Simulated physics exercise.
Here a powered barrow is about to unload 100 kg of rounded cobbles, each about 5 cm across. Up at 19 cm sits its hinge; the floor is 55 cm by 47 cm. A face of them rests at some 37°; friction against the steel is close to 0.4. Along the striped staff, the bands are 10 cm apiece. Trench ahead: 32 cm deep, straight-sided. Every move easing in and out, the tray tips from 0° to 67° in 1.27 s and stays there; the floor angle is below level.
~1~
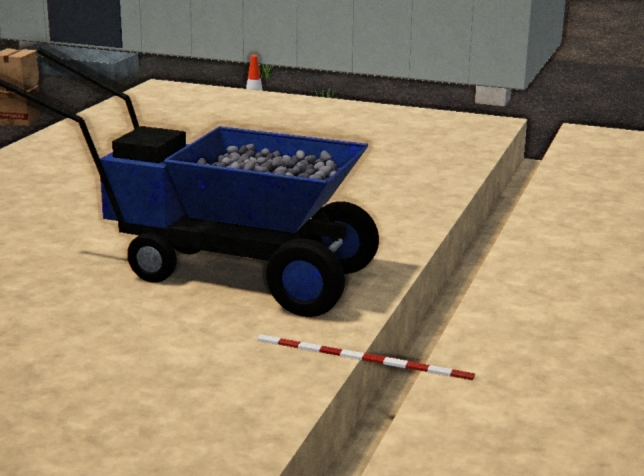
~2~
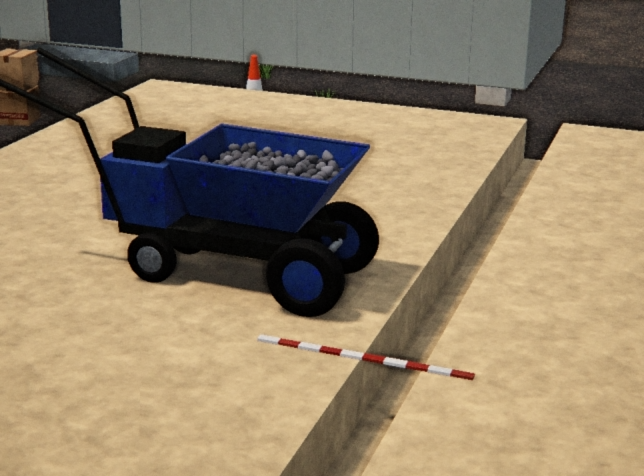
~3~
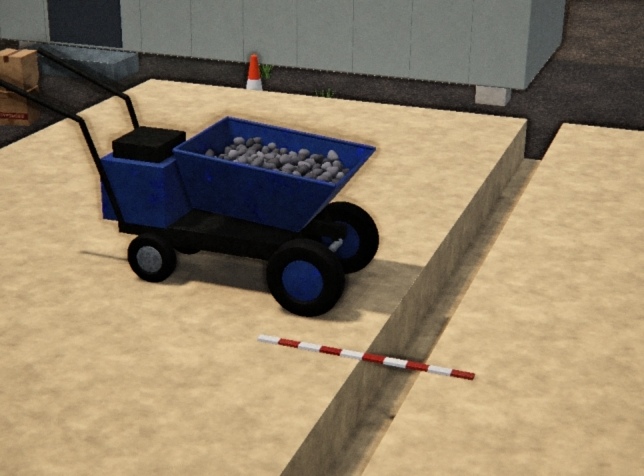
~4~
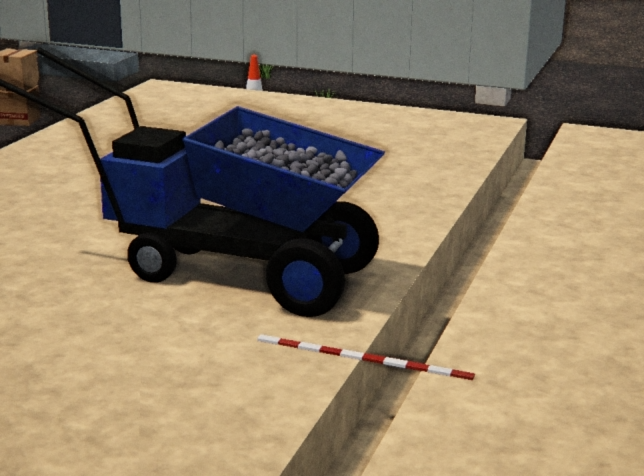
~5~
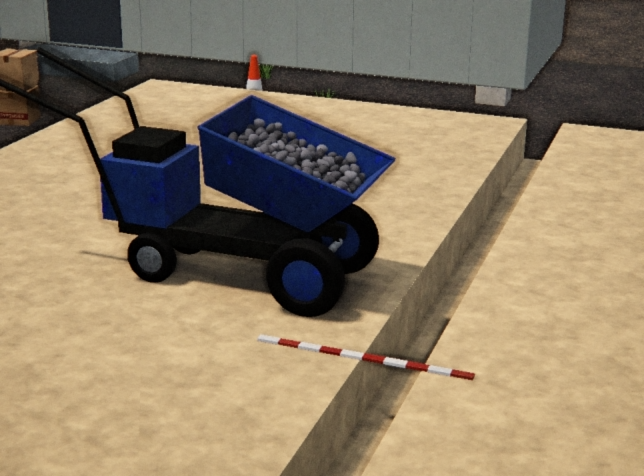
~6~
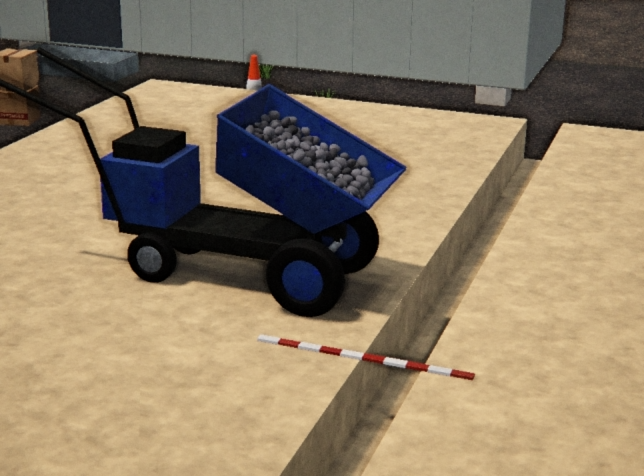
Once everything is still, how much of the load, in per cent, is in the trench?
About 48 per cent.
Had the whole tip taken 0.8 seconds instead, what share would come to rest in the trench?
40 %.
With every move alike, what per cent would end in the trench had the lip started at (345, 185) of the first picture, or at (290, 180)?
Close to 30 percent in the first case, 75 percent in the second.
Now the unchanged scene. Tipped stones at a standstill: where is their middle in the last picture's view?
Near (446, 349).
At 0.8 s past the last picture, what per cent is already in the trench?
About 10%.
Then, 0.4 s after the last picture the floor is at 56°, 100 % in the tray; the foremost stones are at (403, 233).
Then, 0.8 s after the last picture the floor is at 67°, 79 % in the tray, 10 % in the trench, 11 % past the trench; the foremost stones are at (489, 313).
Then, 1.2 s after the last picture the floor is at 67°, 51 % in the tray, 16 % in the trench, 33 % past the trench; the foremost stones are at (563, 328).
Then, 3.1 s after the last picture the floor is at 67°, 18 % in the tray, 48 % in the trench, 34 % past the trench; the foremost stones are at (622, 335).
